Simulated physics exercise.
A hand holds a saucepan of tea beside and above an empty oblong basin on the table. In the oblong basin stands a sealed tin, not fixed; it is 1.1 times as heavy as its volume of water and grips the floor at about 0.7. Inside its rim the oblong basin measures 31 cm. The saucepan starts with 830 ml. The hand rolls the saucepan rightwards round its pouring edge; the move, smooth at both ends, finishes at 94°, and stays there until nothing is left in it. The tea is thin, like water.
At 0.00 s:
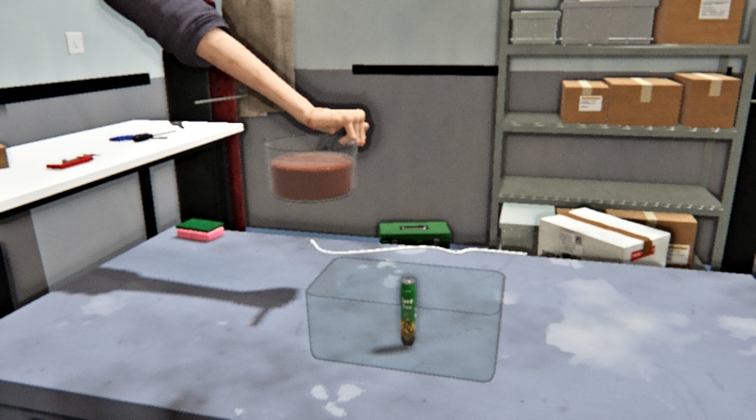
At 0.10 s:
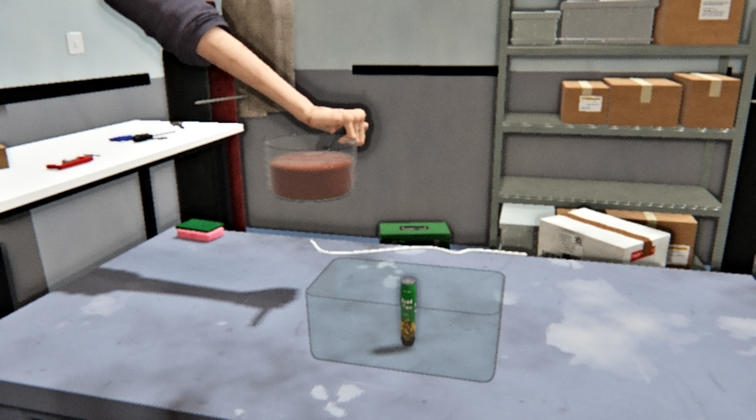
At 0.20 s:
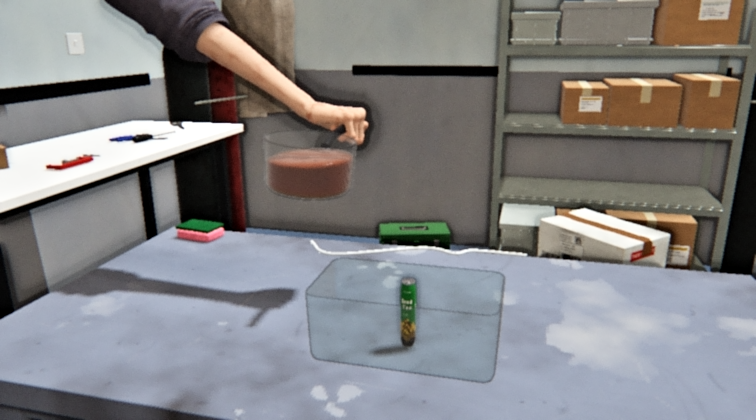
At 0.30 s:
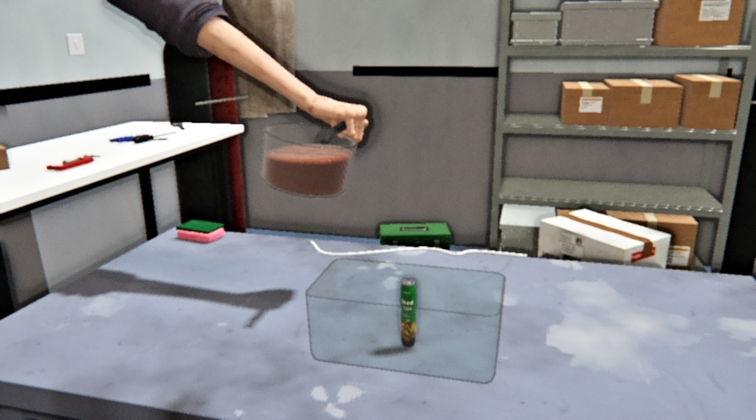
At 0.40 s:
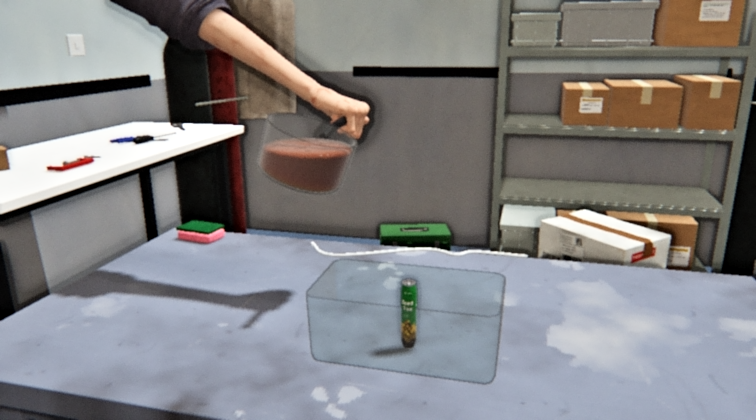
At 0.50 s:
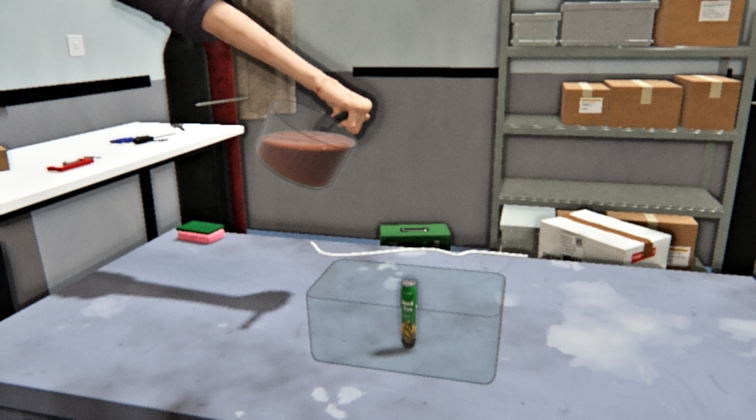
At the start, a hand holds a clear pan of reddish-brown liquid level, above and to the left of an empty glassy basin on a table, with a green tin visible by the basin. The hand then gradually tilts the pan rightwards, slightly at first, then more steeply, while the basin stays still.
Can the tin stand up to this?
It stays up.
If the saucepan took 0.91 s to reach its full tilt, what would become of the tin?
Then it goes over.
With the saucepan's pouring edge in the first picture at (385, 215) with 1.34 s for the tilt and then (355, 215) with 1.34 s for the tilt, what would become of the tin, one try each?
First it stays up; then it topples.
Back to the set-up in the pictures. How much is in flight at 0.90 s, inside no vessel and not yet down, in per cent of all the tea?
About 38 per cent.
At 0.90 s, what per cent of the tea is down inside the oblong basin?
Near 8 in a hundred.
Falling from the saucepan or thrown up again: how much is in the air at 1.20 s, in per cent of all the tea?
About 26 per cent.
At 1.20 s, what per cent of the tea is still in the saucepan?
About 16 per cent.
After 0.90 s the tilt is 71° and 54 per cent is still to pour; the tin stands where it began.
After 1.20 s the tilt is 91° and 16 per cent is still to pour; the tin stands where it began.
After 1.51 s the tilt is 94° and 3 per cent is still to pour; the tin stands where it began.
After 1.84 s the tilt is 94° and 1 per cent is still to pour; the tin stands where it began.
In the end the tin stands where it began.
